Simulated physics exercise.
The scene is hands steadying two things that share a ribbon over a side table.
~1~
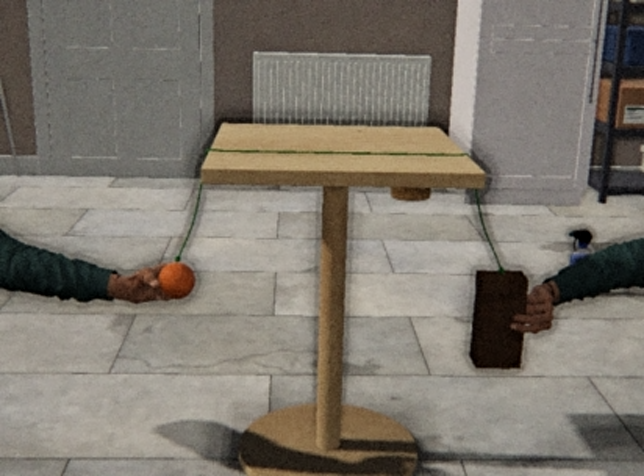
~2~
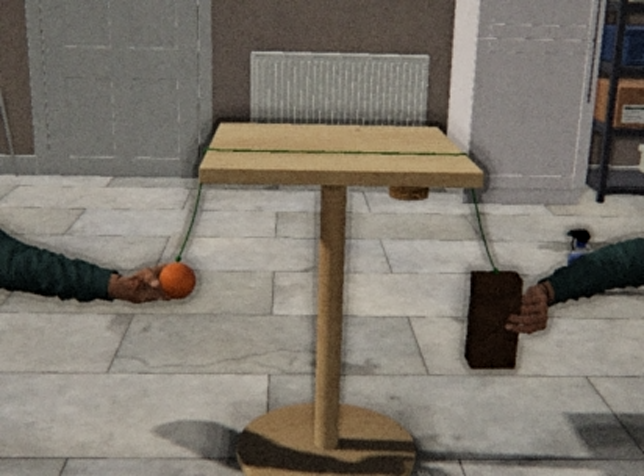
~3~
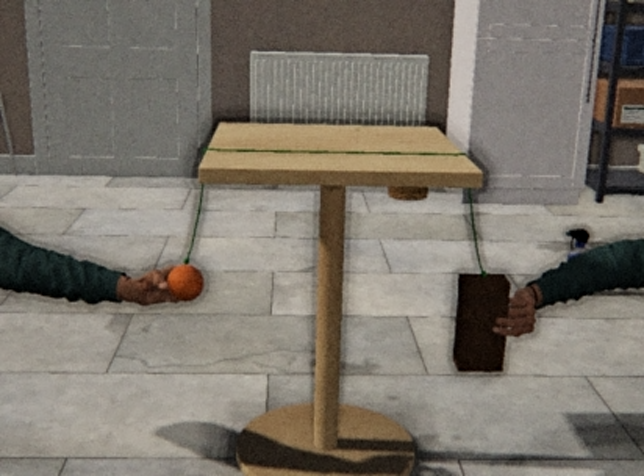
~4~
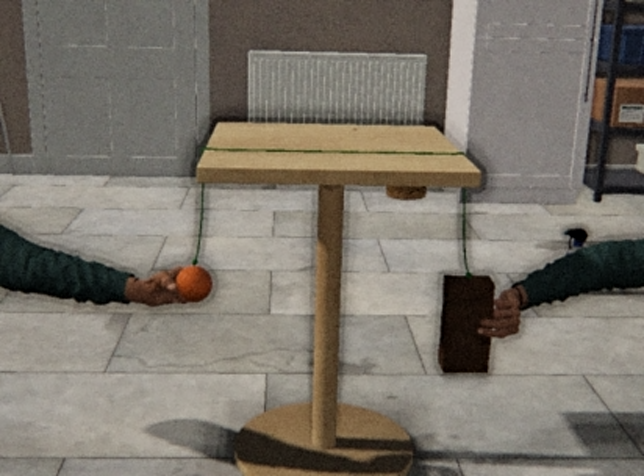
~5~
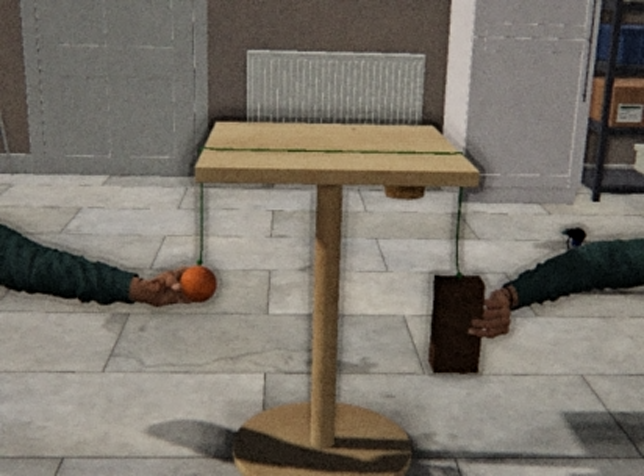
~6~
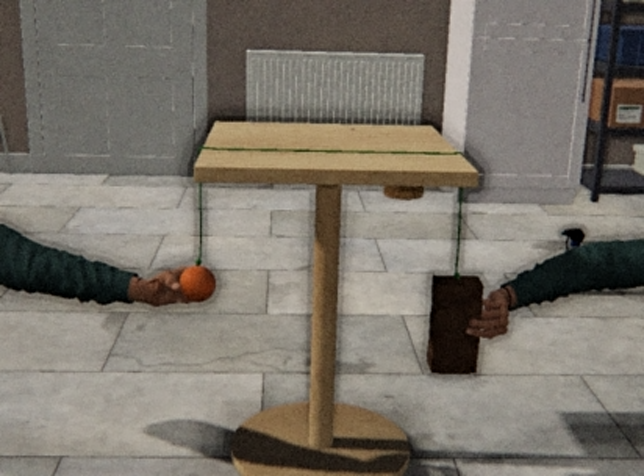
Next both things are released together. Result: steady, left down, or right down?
Expect it to fall away to the right once freed.
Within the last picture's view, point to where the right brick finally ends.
You'll find its middle at (430, 435).
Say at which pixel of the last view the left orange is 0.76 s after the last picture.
I'd put it somewhere near (568, 76) in the last view.
Then, 0.76 s later than the last view, left orange pulled up onto the top near (568, 76); right brick down on the floor near (426, 434).
Then, 1.30 s later than the last view, left orange down on the floor; right brick down on the floor near (429, 434).
Finally, left orange down on the floor; right brick down on the floor near (430, 435). The ribbon slides rightwards.
